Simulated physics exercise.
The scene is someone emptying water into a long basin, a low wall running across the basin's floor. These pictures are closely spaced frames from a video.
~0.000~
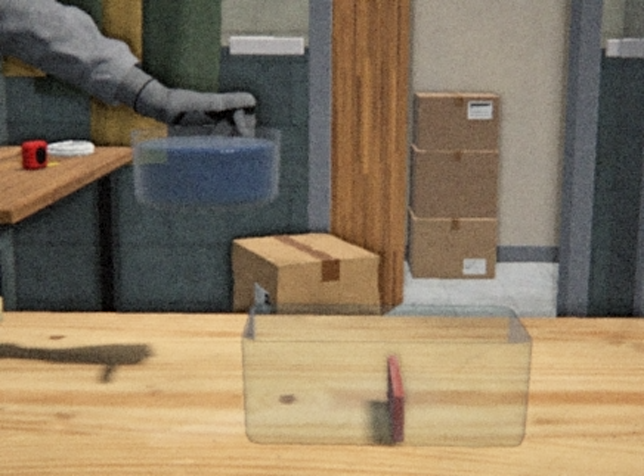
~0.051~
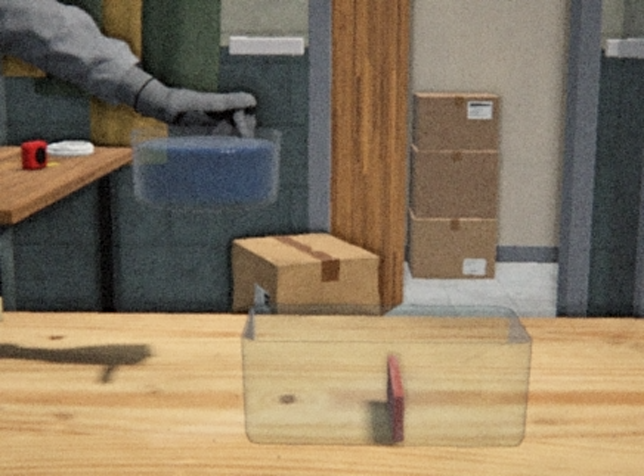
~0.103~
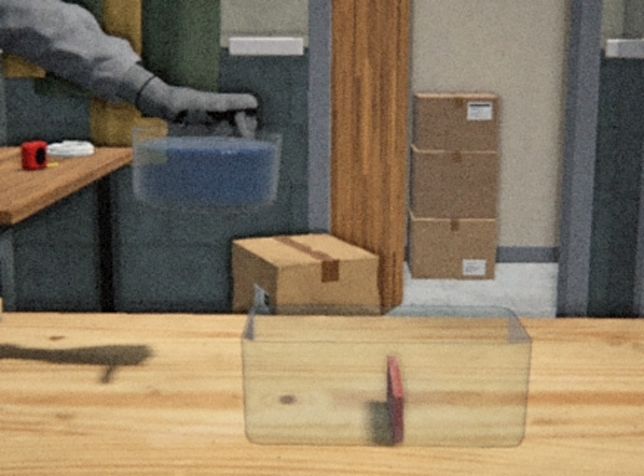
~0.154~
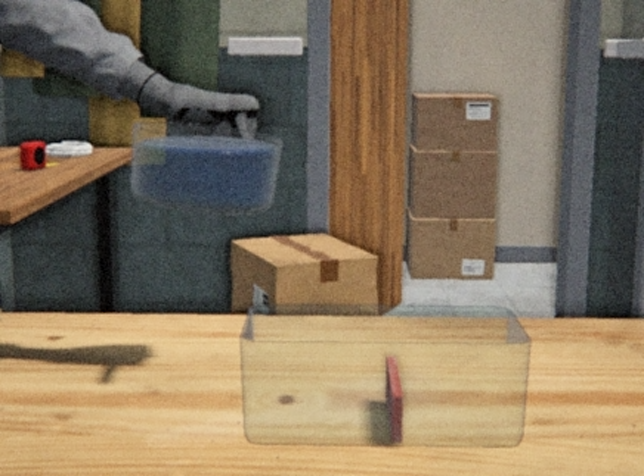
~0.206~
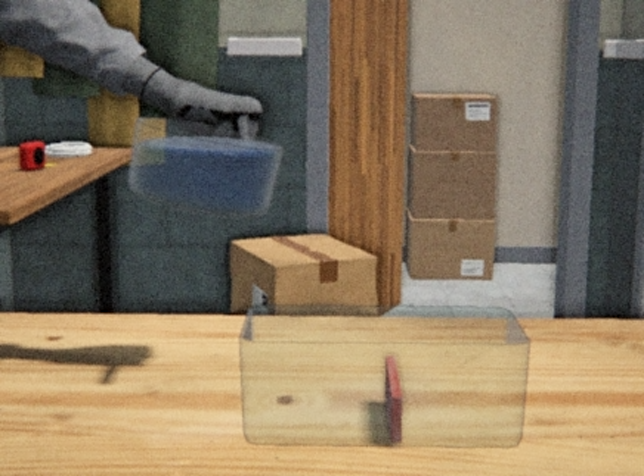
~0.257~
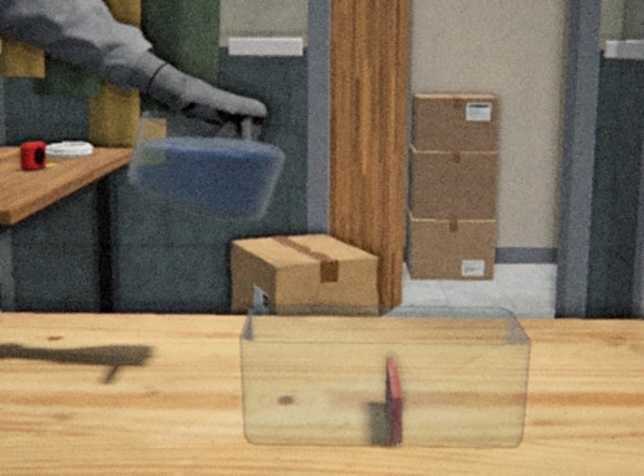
A gray-gloved hand holds a clear container of blue water above a wooden table and gradually tilts it, lowering its right side, while the long transparent basin with a low red wall across its floor stays still below.
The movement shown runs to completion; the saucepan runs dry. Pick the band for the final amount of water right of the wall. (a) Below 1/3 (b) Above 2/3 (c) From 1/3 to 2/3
Below 1/3.
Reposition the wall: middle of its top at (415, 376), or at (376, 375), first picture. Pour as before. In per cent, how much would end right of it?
Respectively 10 and 15 per cent, approximately.
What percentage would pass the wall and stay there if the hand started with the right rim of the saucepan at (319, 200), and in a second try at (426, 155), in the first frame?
About 10 per cent, then about 80 per cent.
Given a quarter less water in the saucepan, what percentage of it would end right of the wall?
Close to 5 per cent, more or less.
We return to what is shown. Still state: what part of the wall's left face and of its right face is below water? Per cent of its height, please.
Once still, it is 80 % on the left and 10 % on the right.
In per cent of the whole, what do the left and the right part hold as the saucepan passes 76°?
Near 15 in a hundred left, near 0 in a hundred right.
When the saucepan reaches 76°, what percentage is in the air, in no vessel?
Estimate: 40 per cent, roughly.
A moment on, the saucepan is tipped on its side and 41 per cent is still to pour, 17 is left of the wall and 0 right of it.
Next, the saucepan is tipped right over and 6 per cent is still to pour, 80 is left of the wall and 2 right of it.
Then the saucepan is tipped right over and 0 per cent is still to pour, 90 is left of the wall and 8 right of it.
Later the saucepan is tipped right over and 0 per cent is still to pour, 90 is left of the wall and 9 right of it.
Finally, 89 per cent lies left of the wall, 9 right of it and 2 outside.
